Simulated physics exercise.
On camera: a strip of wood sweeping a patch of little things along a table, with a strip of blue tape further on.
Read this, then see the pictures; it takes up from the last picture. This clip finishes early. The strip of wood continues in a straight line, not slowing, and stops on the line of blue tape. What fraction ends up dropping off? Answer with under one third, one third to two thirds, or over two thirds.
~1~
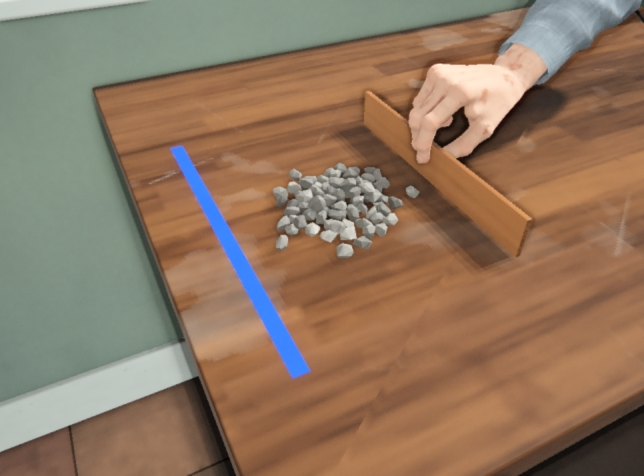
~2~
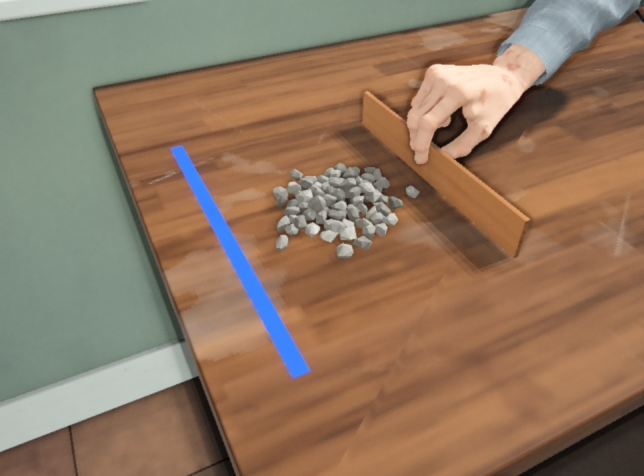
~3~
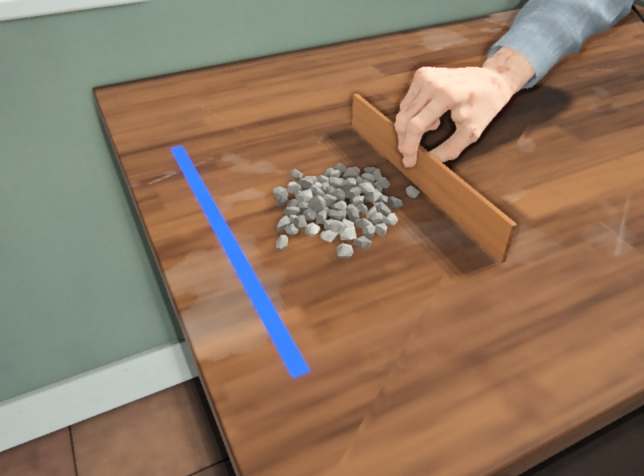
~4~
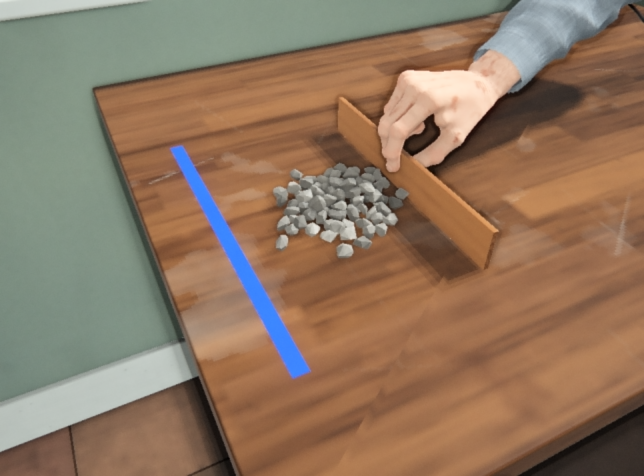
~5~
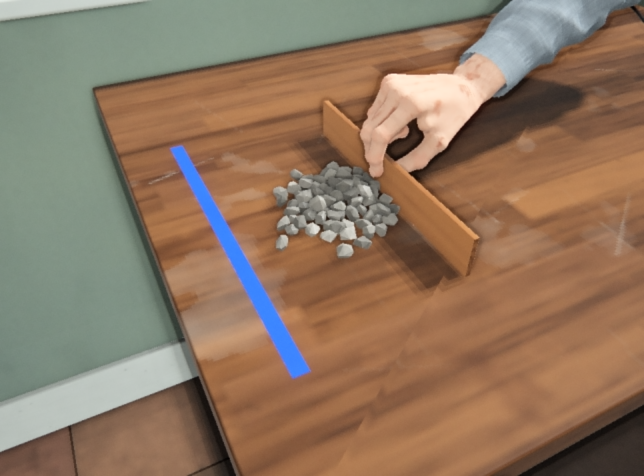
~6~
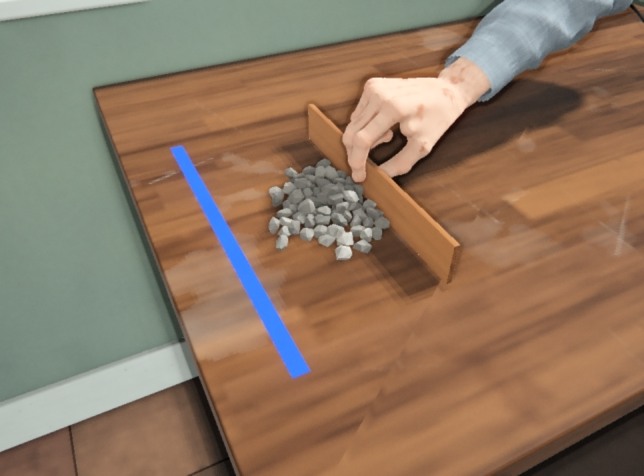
The share that drops off is under one third.
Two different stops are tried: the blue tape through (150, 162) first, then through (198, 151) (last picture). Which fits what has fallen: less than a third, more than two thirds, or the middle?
The first position gives beyond two thirds, the second gives less than a third.
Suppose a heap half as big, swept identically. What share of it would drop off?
I'd say close to 10 %.
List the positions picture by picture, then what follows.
Strip of wood at (509, 225), at rest; blue tape at (181, 155), about a palm's width from the edge; edge at (158, 261); the heap at (338, 200), bits of gravel, in the first frame.
Strip of wood at (508, 226), in the second frame.
Strip of wood at (495, 231); the heap at (338, 200), in the third frame.
Strip of wood at (477, 237), in the fourth frame.
Strip of wood at (459, 243); the heap at (338, 200), a small part pushed along, in the fifth frame.
Strip of wood at (440, 250); blue tape at (181, 155); edge at (158, 261); the heap at (324, 202), most pushed along, in the sixth frame.
Soon, strip of wood still moving, near (293, 184); heap all on the table, its front near (207, 239).
A while on, strip of wood stopped at the blue tape; heap a small part over the edge.
Towards the end, strip of wood stopped at the blue tape; heap about a quarter over the edge.
Finally, strip of wood stopped at the blue tape; heap about a quarter over the edge.
